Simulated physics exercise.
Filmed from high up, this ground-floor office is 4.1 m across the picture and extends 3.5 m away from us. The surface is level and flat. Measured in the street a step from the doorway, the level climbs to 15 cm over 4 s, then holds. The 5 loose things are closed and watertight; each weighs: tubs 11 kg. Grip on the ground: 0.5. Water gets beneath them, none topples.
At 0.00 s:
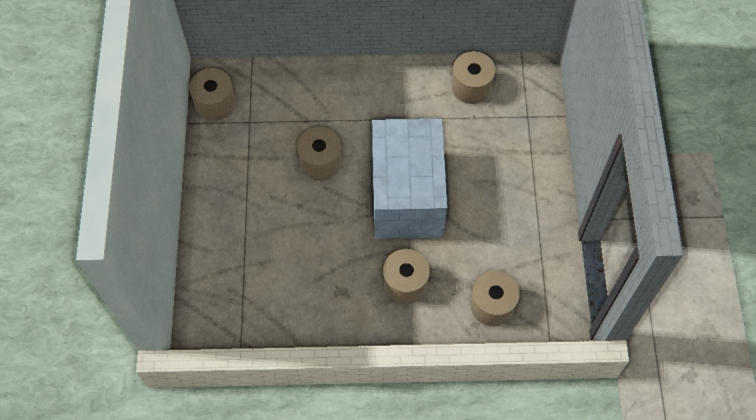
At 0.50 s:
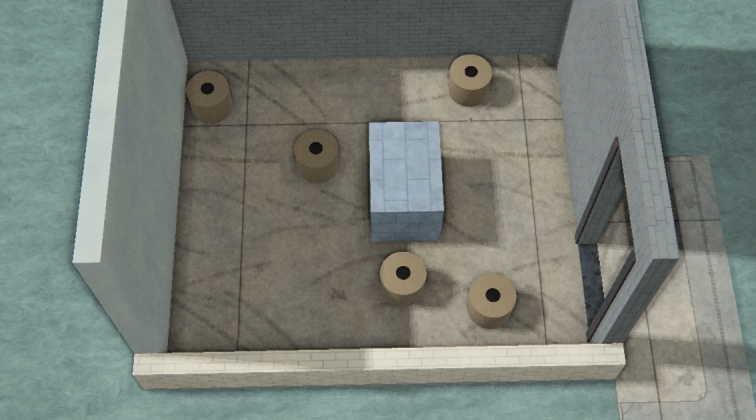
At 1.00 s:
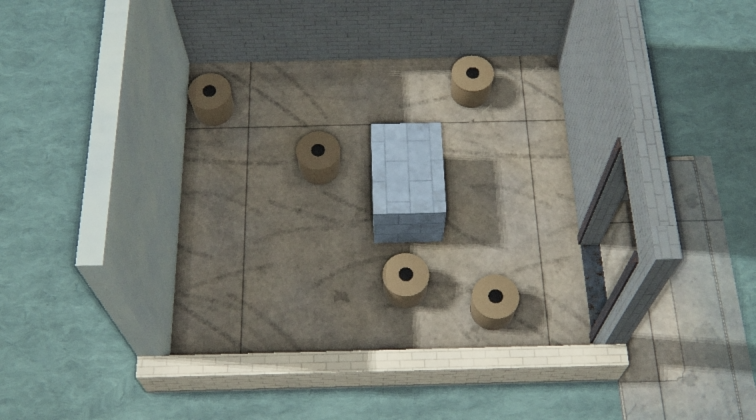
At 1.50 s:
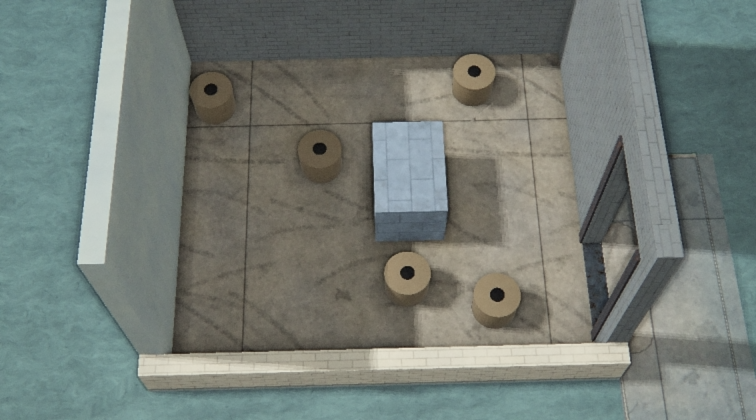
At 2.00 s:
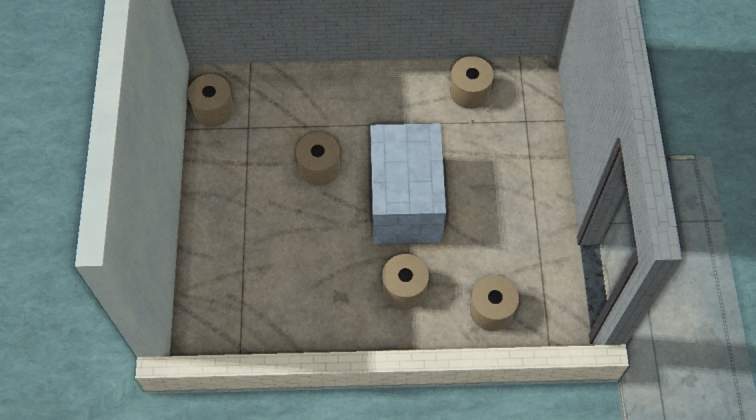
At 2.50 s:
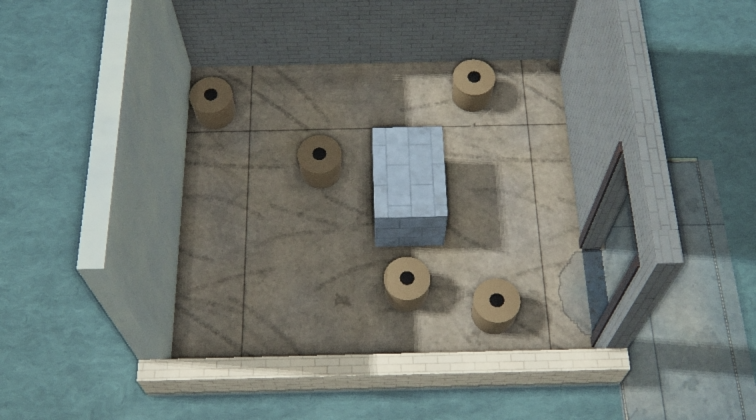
Water covers the ground outside a roofless room seen from above, and a small wet patch appears just inside the doorway at right, while the five tan tubs and the pale block on the floor stay in place.
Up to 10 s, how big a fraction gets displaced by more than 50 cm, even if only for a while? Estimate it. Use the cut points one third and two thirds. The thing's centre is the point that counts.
It falls from one third to two thirds.
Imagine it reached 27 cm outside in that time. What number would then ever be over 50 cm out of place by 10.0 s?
So the tally would be 3.
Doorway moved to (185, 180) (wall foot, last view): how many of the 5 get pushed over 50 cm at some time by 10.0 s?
You'd get 0 in that case.
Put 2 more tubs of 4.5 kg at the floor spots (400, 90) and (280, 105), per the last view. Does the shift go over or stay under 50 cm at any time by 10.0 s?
Taking them in order, the first is below the threshold and the second is below the threshold.
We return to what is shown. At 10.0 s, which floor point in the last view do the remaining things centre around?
They're centred close to (315, 194).
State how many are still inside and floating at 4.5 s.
It comes to 0.
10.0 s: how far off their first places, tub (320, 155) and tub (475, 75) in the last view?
One is off by 0 cm, the other by 0 cm, in the order asked.
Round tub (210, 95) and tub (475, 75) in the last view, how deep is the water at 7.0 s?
I'd estimate 0 cm for the first and 2 cm for the second.
After 3.5 s 0 of 5 are over 50 cm from their spots; 0 afloat.
After 4.5 s 0 of 5 are over 50 cm from their spots; 0 afloat.
After 7.0 s 1 of 5 are over 50 cm from their spots; 0 afloat.
After 10.0 s 2 of 5 are over 50 cm from their spots, and 2 have been at some point; 1 afloat.
